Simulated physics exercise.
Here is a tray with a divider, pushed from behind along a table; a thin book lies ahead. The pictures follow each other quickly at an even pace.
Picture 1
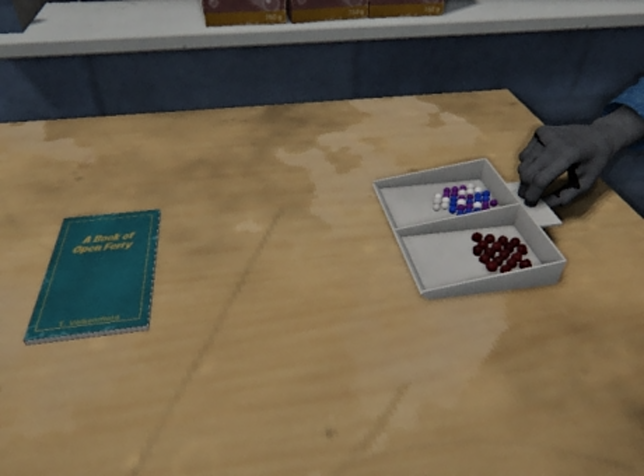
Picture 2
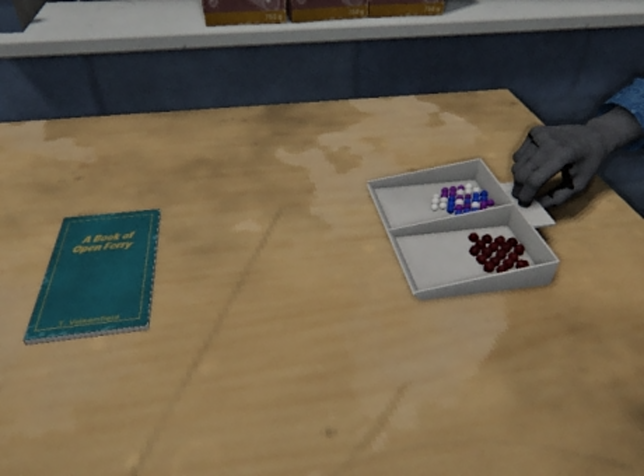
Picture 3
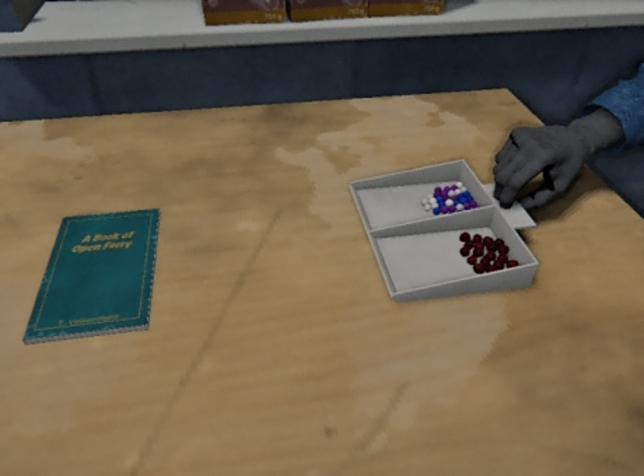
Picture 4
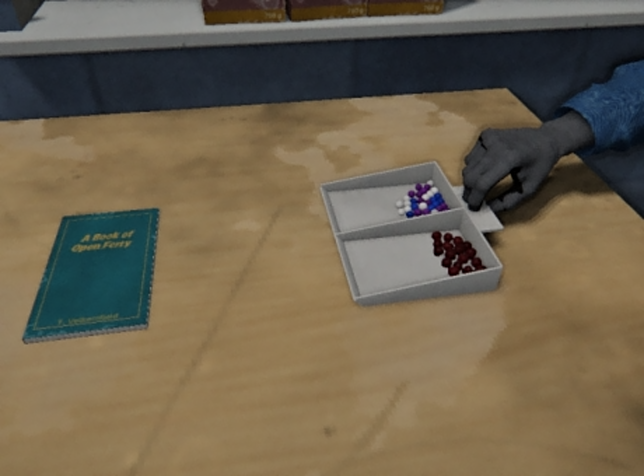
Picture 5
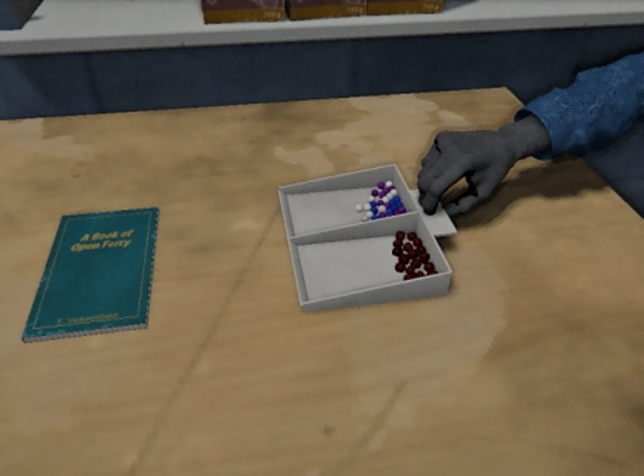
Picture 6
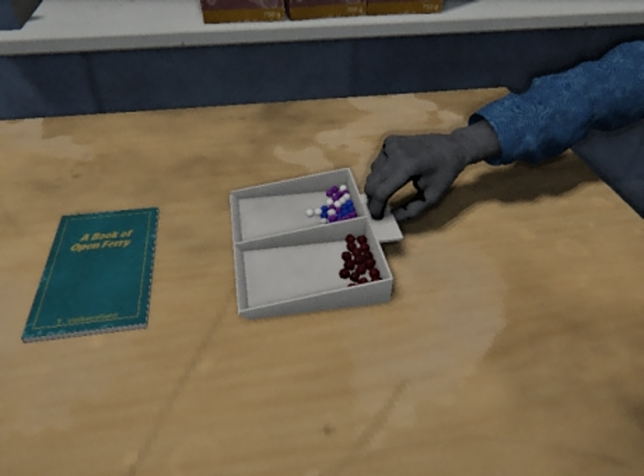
The clip shows a gloved or grey hand pushing a divided tray of dark red balls and white, blue and purple beads leftward across a wooden table, slowly then faster, toward a green book that stays still.
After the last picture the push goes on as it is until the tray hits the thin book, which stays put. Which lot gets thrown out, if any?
Front lot: It partly spills out. Back lot: It partly spills out.
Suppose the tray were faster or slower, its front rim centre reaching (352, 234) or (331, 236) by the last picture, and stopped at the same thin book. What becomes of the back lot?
In the first try it keeps within its part; in the second it keeps within its part.
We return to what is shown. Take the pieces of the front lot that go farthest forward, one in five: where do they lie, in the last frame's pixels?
Around (66, 326).
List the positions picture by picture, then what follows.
The first frame shows front rim at (394, 232), at rest; thin book at (94, 297); front lot at (504, 255), a few dried cherries; back lot at (462, 198), some round plastic beads.
The second frame shows front rim at (388, 232), hardly any of the way covered; back lot at (460, 198).
The third frame shows front rim at (368, 234), a small part of the way covered; front lot at (490, 256).
The fourth frame shows front rim at (336, 237), about a quarter of the way covered; back lot at (428, 203).
The fifth frame shows front rim at (289, 241), about half of the way covered; front lot at (416, 263).
The sixth frame shows front rim at (234, 246), about two thirds of the way covered; thin book at (92, 295); front lot at (361, 269); back lot at (338, 211).
Then, 0.05 s after the last picture, tray still sliding, front rim near (187, 251); front lot all inside; back lot all inside.
Then, 0.19 s after the last picture, tray stopped at the thin book; front lot all inside, moved towards the front rim; back lot a stray few out of the tray.
Then, 0.40 s after the last picture, tray stopped at the thin book; front lot about a third out of the tray; back lot about a third out of the tray.
By the end, tray stopped at the thin book; front lot about a third out of the tray; back lot about a third out of the tray.
